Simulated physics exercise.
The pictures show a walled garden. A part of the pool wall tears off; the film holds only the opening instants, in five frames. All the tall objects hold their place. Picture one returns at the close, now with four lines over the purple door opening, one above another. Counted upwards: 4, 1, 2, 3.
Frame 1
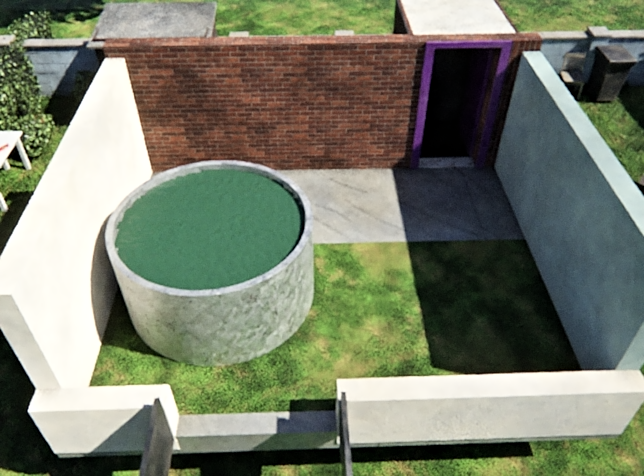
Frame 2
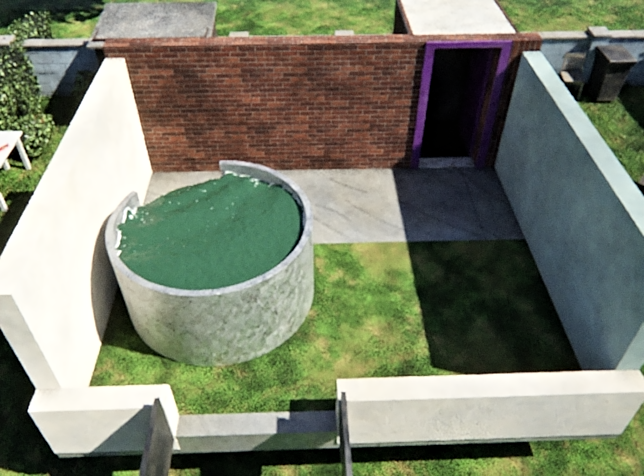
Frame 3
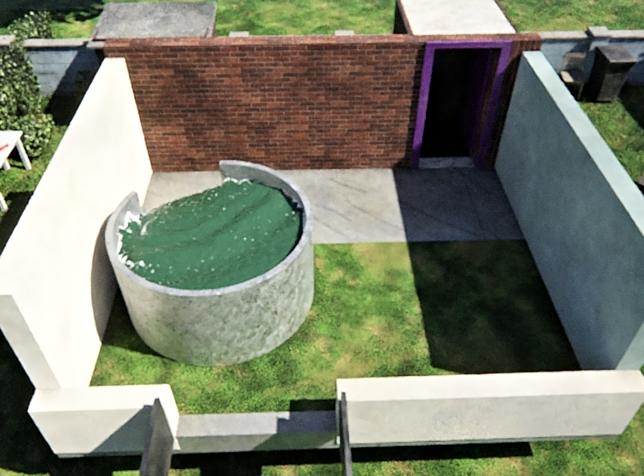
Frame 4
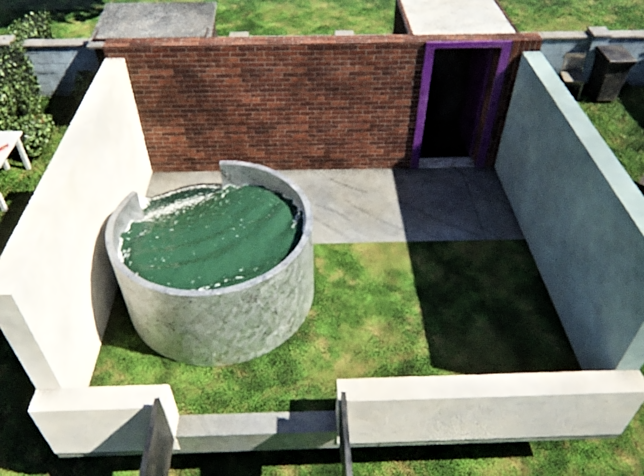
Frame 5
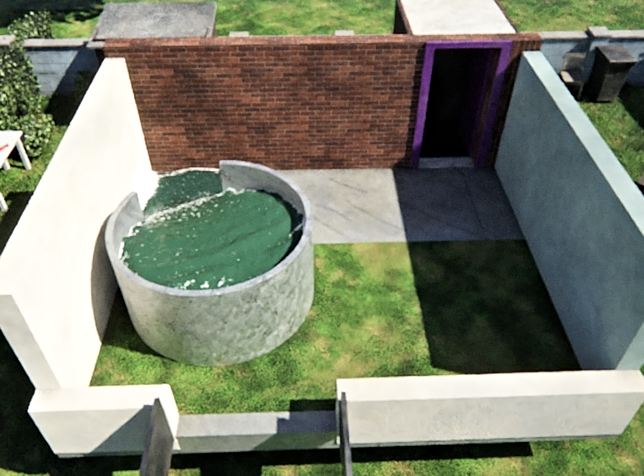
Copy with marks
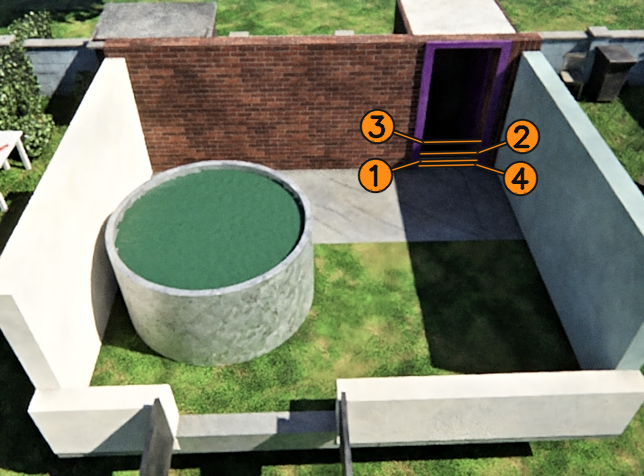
At first, green water lies still in a round stone pool inside a walled garden with a purple doorway. Then a gap appears in the pool's back-left rim, and the water tilts and ripples with white foam. The surface keeps churning, sinking a little below the rim, while the garden walls stay still.
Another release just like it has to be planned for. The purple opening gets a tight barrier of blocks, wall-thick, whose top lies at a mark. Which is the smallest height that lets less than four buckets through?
2.
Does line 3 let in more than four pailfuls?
No, that is safe.
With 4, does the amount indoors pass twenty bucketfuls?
Yes, clearly.
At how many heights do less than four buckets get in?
Two of the four.
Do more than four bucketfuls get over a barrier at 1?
Yes, that goes wrong.
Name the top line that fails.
1 it is.
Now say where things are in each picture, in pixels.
The first frame shows water in the pool at rest, its middle at (212, 225); foot of the purple doorway at (447, 167); open gate at (253, 379).
In the second frame, water covers 2 % of the ground, its front hidden from here.
In the third frame, water covers 6 % of the ground, its front hidden from here.
In the fourth frame, water covers 10 % of the ground, its front hidden from here.
In the fifth frame, water covers 14 % of the ground, its front hidden from here.
In orange, 1 at (448, 160); 2 at (449, 153); 3 at (451, 141); 4 at (447, 165); from the bottom up 4, 1, 2, 3.
For line 1, about 15 bucketfuls get in.
For line 2, a bucket or two gets in.
For line 3, nothing gets over.
For line 4, dozens of bucketfuls pour in.
